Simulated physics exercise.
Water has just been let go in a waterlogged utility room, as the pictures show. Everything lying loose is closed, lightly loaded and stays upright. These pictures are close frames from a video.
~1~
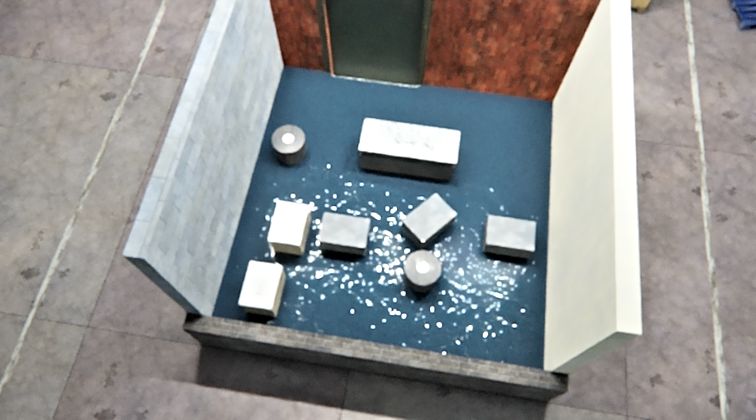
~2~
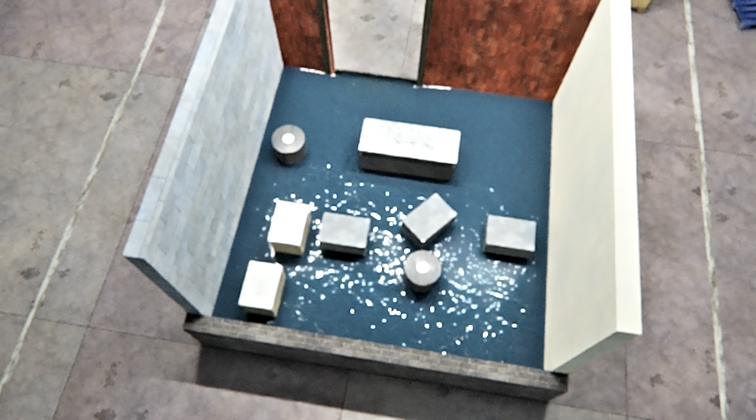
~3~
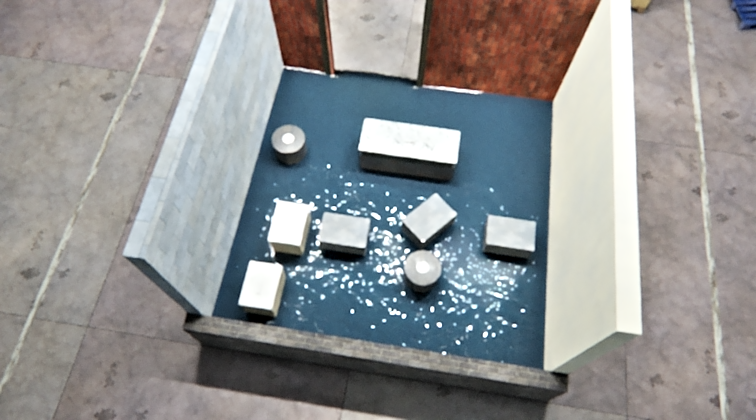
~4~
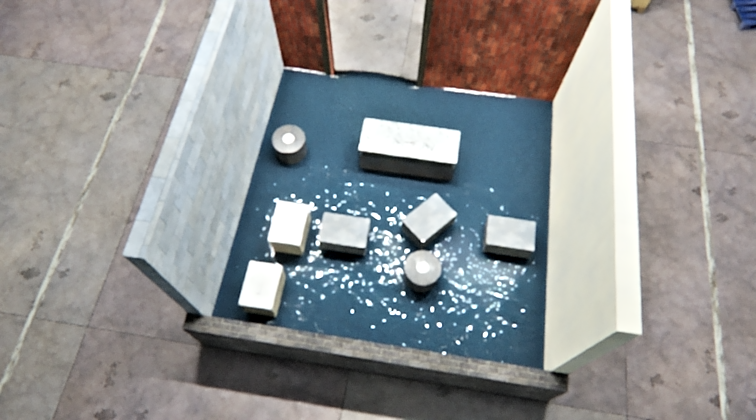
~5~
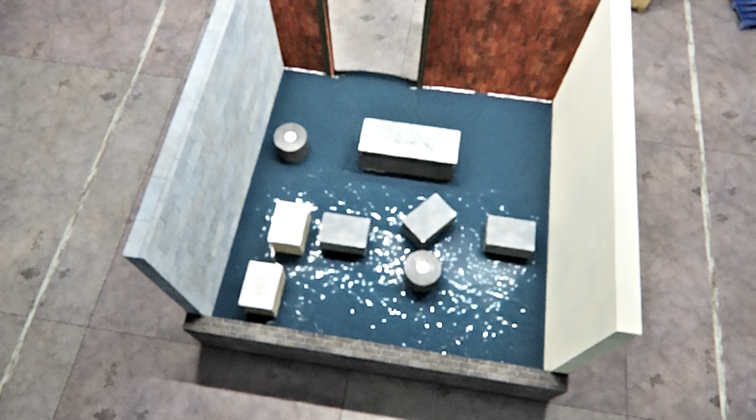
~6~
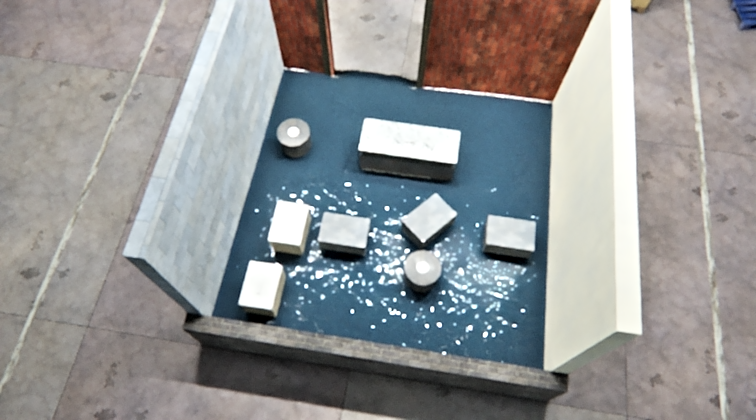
A blue-floored room's back doorway opens, then a round gray tub drifts slightly backward.
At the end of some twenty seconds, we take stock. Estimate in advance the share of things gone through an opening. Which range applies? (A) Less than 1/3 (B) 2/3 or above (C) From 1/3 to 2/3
The answer is C.
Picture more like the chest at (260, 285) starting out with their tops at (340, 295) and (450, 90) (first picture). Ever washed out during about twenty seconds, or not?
Listed first does not escape, listed second makes it out.
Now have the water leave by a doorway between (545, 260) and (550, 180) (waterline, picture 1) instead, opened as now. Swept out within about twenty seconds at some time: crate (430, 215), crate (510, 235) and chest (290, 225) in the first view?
In order: Escapes, escapes, remains.
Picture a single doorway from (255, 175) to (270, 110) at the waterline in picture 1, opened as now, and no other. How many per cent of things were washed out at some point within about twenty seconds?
I reckon close to 70 per cent.
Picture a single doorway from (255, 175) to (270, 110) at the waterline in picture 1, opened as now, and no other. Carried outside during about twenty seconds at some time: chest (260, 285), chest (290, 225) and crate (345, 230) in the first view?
Sequentially, I'd put it as swept away, swept away, swept away.
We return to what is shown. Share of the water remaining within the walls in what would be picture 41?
Around 52 in a hundred.
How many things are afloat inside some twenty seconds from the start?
Tally: 4.
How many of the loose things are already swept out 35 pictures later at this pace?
That makes 2.
A moment on, 0 of 7 are out; 7 afloat.
Next, 1 of 7 are out; 6 afloat.
Later, 2 of 7 are out; 5 afloat.
In the end, 3 of 7 are out; 4 afloat.
